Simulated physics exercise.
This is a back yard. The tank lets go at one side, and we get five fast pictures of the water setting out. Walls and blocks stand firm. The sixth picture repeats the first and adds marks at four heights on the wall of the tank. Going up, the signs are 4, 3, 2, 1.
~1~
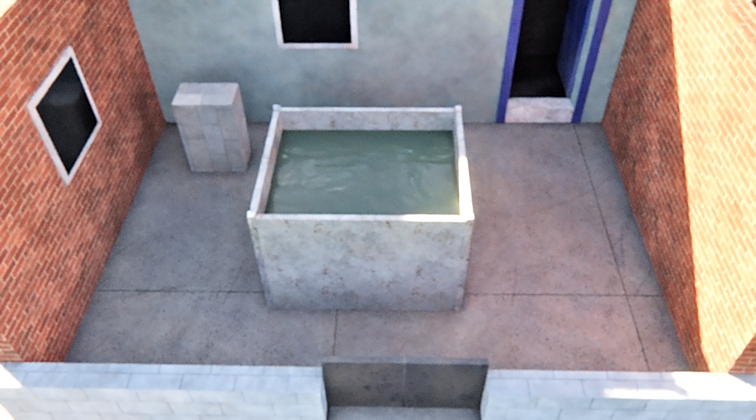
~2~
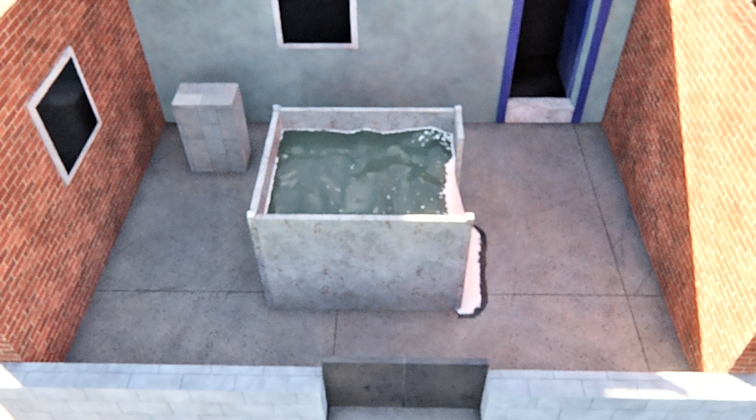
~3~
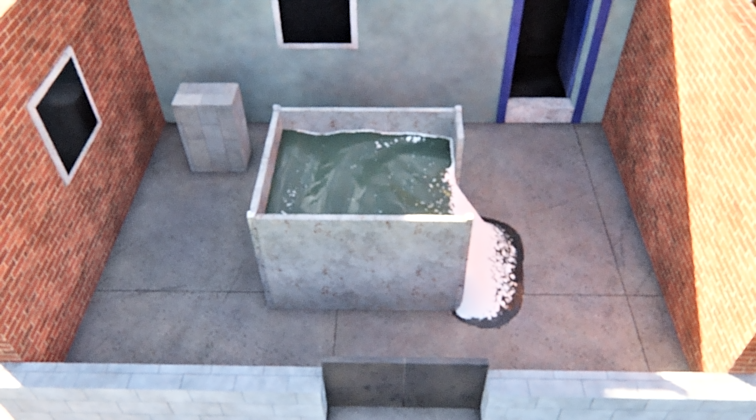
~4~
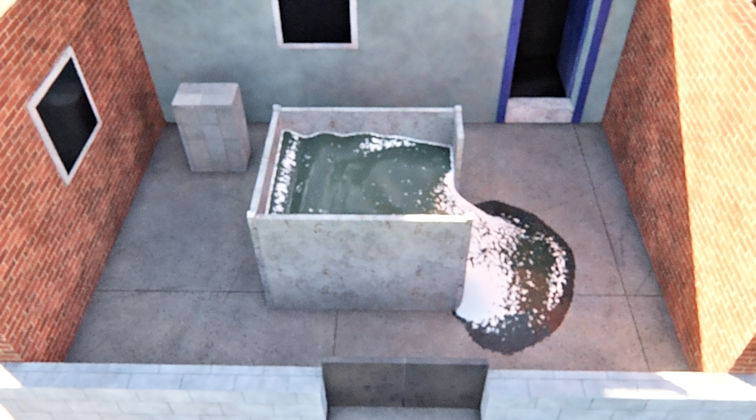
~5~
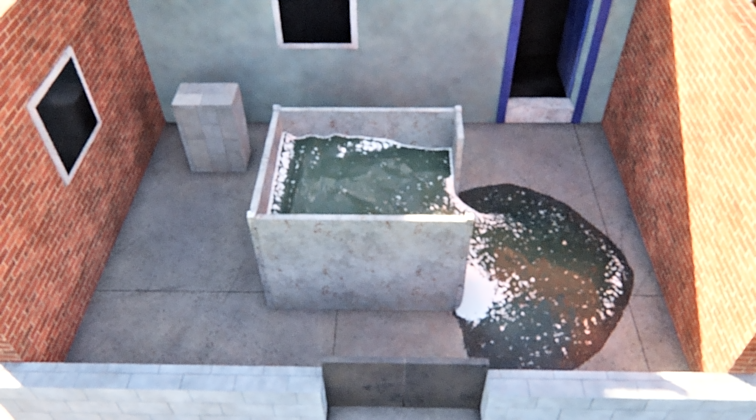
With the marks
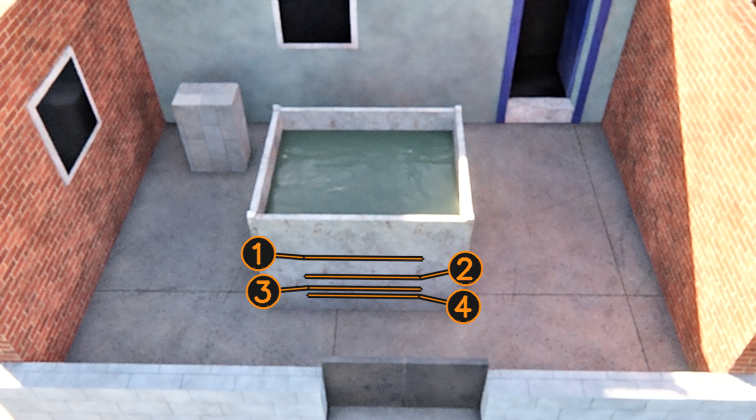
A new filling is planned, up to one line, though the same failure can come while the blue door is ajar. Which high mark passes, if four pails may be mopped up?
Take 1.
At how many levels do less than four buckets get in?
All four.
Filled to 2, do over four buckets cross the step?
No, that is safe.
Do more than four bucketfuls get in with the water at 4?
No, not at all.
In orange, 1 at (362, 258); 2 at (363, 277); 3 at (363, 288); 4 at (364, 295); from the bottom up 4, 3, 2, 1.
If 1 is chosen, a bucket or two gets in.
If 2 is chosen, nothing gets over.
If 3 is chosen, nothing gets over.
If 4 is chosen, nothing gets over.
